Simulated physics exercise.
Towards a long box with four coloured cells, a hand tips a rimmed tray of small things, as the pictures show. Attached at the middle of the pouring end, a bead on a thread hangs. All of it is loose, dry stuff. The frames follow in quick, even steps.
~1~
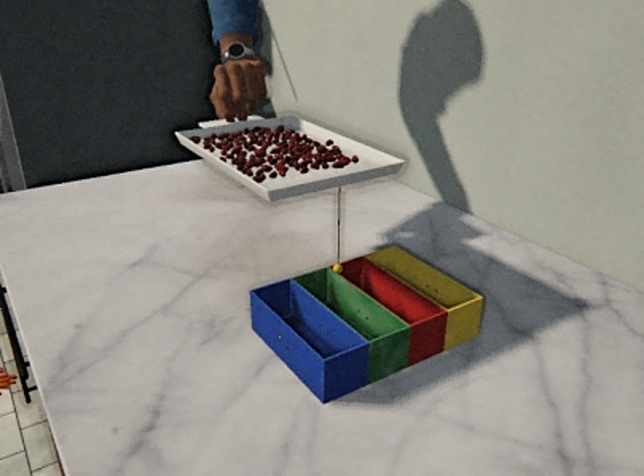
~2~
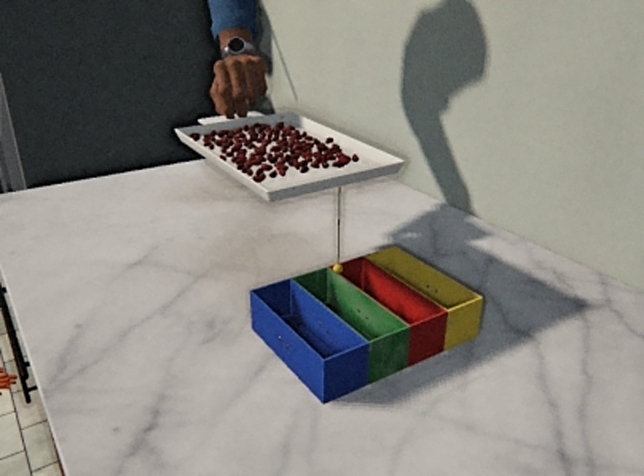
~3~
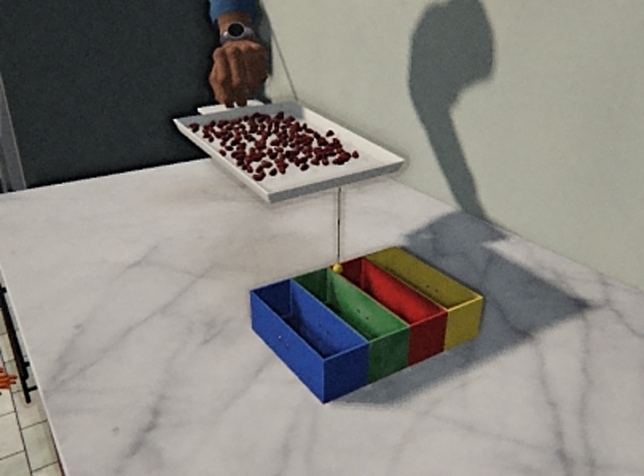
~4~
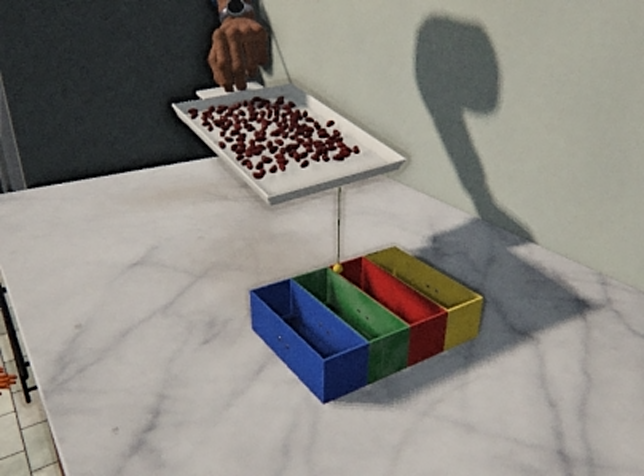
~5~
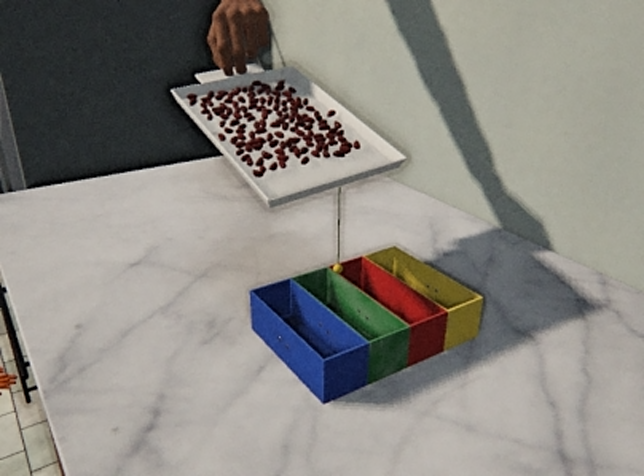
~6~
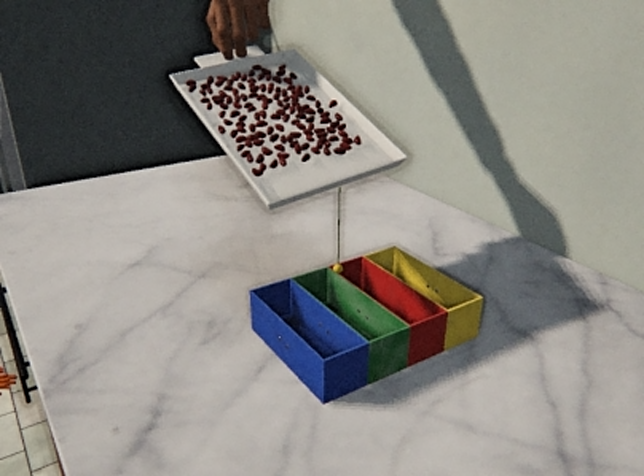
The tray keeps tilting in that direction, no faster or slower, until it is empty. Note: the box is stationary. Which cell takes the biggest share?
The blue cell.
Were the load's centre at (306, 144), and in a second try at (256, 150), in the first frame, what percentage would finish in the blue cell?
Roughly 50 % and then 40 %.
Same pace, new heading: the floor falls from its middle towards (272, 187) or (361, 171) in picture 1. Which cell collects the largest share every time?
The blue one, then the yellow cell.
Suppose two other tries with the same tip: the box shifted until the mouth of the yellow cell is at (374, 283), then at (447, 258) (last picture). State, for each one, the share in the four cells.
First 100 %, then 20 %.
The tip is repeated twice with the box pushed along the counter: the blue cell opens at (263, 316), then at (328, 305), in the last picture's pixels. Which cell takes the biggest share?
So it's the cell in green for the first shift and that blue cell for the second.
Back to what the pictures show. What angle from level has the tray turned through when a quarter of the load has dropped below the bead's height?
It has tipped about 75 degrees.
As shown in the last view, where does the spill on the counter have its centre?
Near (250, 401).
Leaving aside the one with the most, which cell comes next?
Second place goes to the cell in green.
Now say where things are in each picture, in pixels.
Corners of the pouring end at (270, 188) and (398, 161), level; middle of the load at (275, 151), kidney beans; bead on its thread at (338, 269); blue cell at (346, 369); green cell at (388, 351); red cell at (427, 335); yellow cell at (463, 320), in the first frame.
Corners of the pouring end at (270, 189) and (398, 160), level; middle of the load at (275, 149), in the second frame.
Corners of the pouring end at (270, 190) and (399, 159), tipped barely, lowest at the left corner; middle of the load at (275, 143), in the third frame.
Corners of the pouring end at (270, 193) and (399, 158), tipped a little, lowest at the left corner; middle of the load at (275, 134), in the fourth frame.
Corners of the pouring end at (271, 196) and (400, 157), tipped clearly, lowest at the left corner; middle of the load at (275, 125), in the fifth frame.
Corners of the pouring end at (271, 199) and (401, 156), tipped clearly, lowest at the left corner; middle of the load at (276, 117); blue cell at (346, 369); green cell at (388, 351); red cell at (427, 335); yellow cell at (463, 320), in the sixth frame.
Soon after the last picture, tray tipped steeply; most on the tray; a stray few in the blue cell; a stray few in the green cell; about a quarter falling or outside the box.
A little later, tray tipped past a quarter turn; a stray few on the tray; about half in the blue cell; about a quarter in the green cell; a stray few in the red cell; about a third falling or outside the box.
Later still, tray tipped past a quarter turn; about half in the blue cell; about a quarter in the green cell; a small part in the red cell; about a quarter falling or outside the box.
At rest, tray tipped past a quarter turn; about half in the blue cell; about a quarter in the green cell; a small part in the red cell; none in the yellow cell; about a quarter outside the box.
